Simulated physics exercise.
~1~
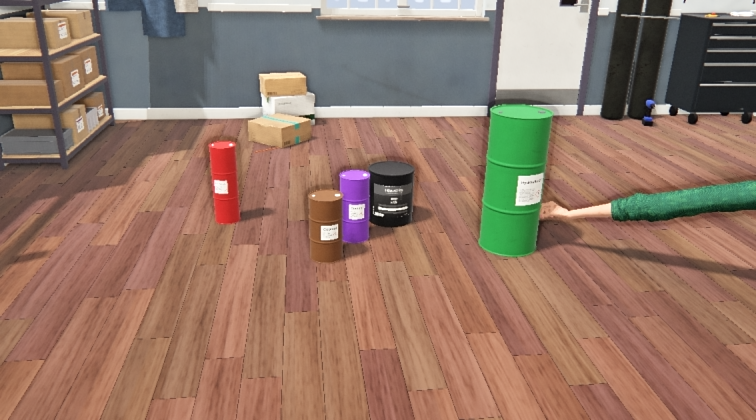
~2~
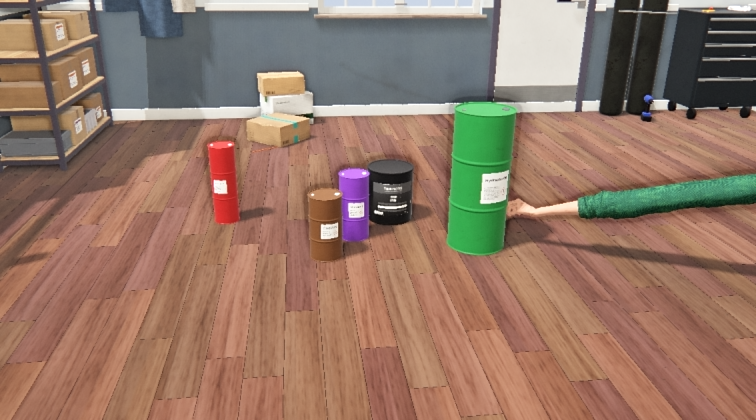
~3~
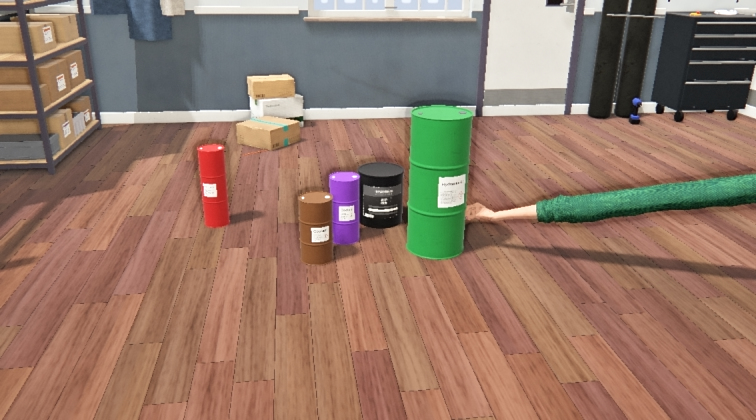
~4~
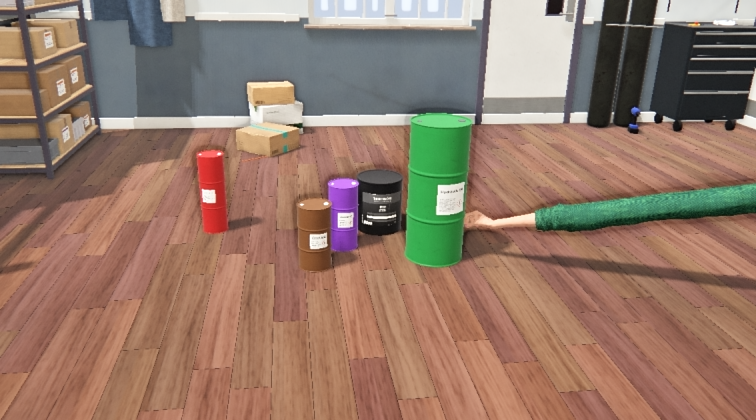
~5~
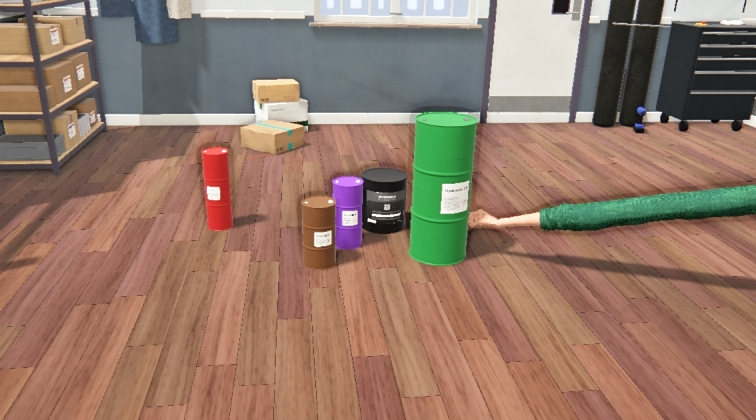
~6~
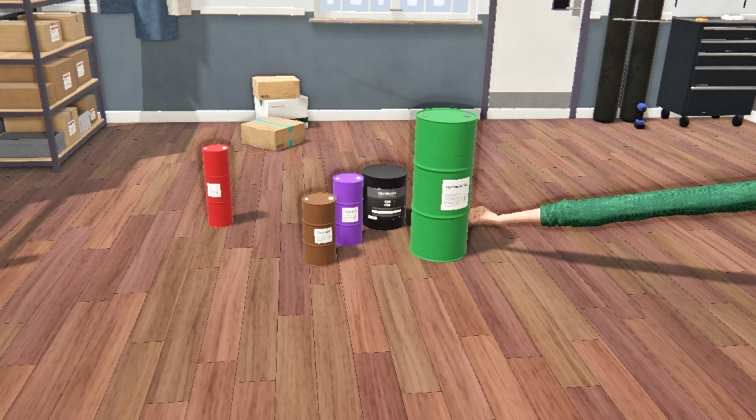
Tall green drum being pushed left across a wooden floor by a green-sleeved hand, stopping upright beside the unmoved black pail.
